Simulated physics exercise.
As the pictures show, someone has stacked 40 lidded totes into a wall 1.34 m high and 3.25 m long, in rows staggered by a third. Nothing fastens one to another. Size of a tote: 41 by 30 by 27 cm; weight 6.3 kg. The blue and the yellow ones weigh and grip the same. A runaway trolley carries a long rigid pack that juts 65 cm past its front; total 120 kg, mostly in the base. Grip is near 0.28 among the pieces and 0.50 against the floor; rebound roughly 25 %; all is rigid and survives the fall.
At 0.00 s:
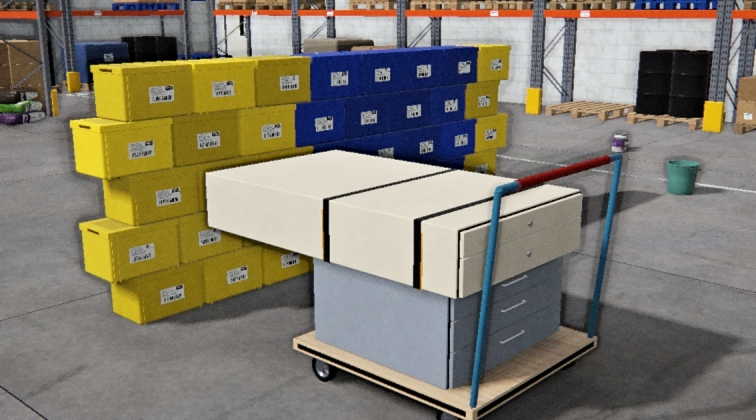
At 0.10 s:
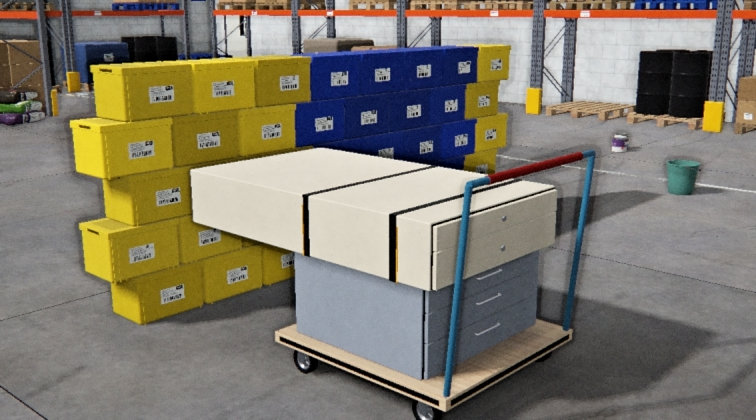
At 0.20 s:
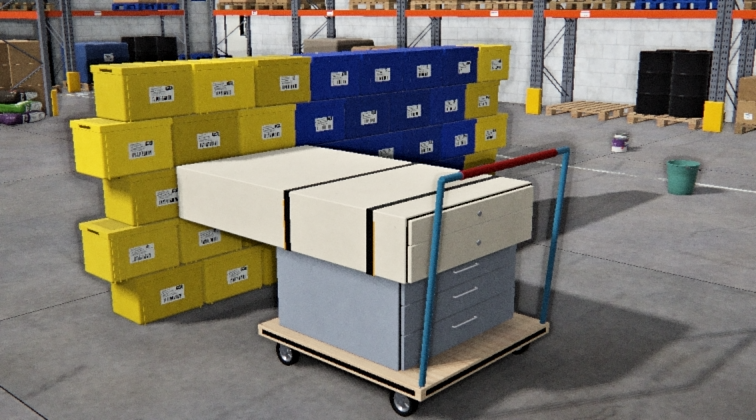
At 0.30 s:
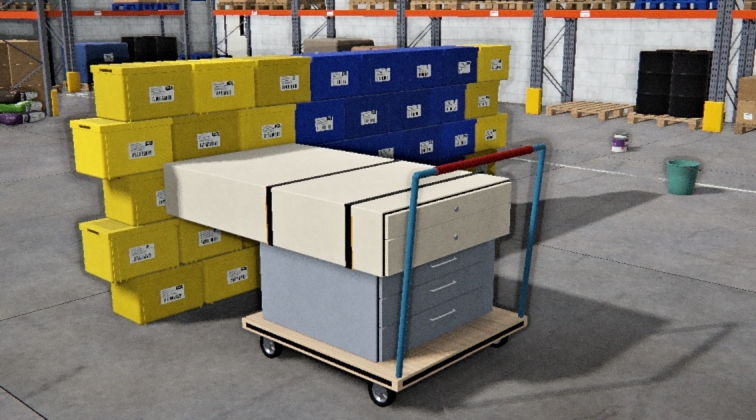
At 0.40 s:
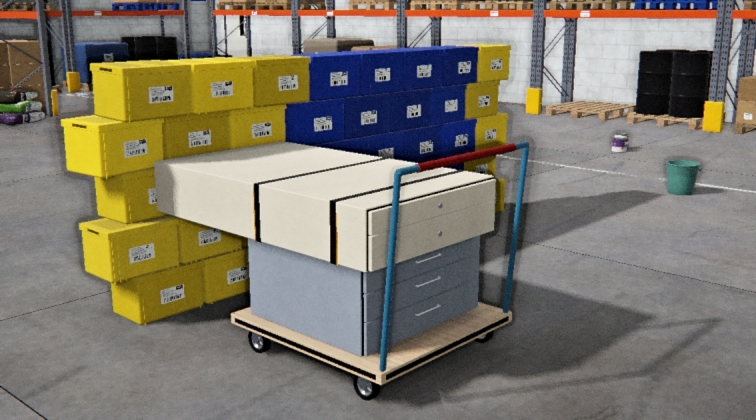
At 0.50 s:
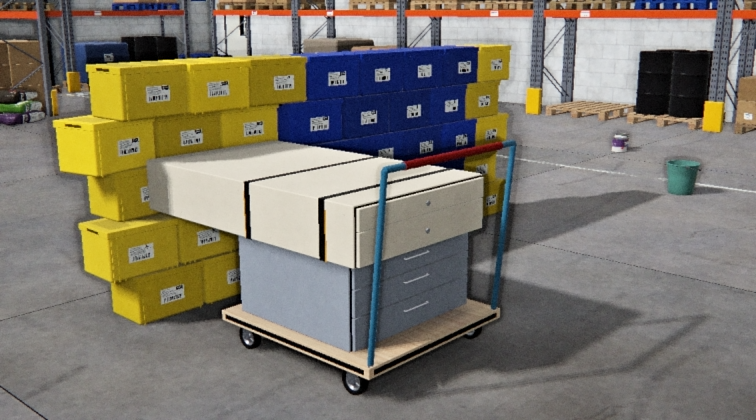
A flatbed trolley carrying grey drawers and a long cream load strapped in black slides left and away across a warehouse floor toward a wall of yellow and blue totes, then its load pushes some of the totes slightly back.
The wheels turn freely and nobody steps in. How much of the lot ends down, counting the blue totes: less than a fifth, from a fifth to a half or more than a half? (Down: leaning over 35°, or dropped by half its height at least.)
Less than a fifth of them.
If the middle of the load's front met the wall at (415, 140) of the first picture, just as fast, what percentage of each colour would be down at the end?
In that case yellow 10, blue 50 per cent.
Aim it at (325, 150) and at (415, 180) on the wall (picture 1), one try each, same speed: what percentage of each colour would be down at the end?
Yellow 20 then 0, blue 40 then 0 per cent.
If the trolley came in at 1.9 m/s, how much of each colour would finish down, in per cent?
In that case yellow 40, blue 0 per cent.
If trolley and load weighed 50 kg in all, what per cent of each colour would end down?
Then yellow 0, blue 0 per cent.
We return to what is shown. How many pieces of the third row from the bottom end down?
The count is 3.
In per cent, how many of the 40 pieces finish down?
About 30 per cent.
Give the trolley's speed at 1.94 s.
About 0.0 m/s.
By 0.76 s, load 25 cm past the wall's line, still rolling; none of the 20 blue totes down (0 of 40 in all colours); top blue tote unmoved.
By 1.14 s, load 31 cm past the wall's line, still rolling; none of the 20 blue totes down (6 of 40 in all colours); top blue tote unmoved.
By 1.44 s, load 32 cm past the wall's line, stopped; 2 of the 20 blue totes down (11 of 40 in all colours); top blue tote unmoved.
When it is over (3.1 s), load 32 cm past the wall's line, stopped; 2 of the 20 blue totes down (11 of 40 in all colours); top blue tote unmoved; top yellow tote unmoved. That is 10 per cent. In pixels of the last frame, middles, top blue tote near (447, 65), top yellow tote near (481, 63).
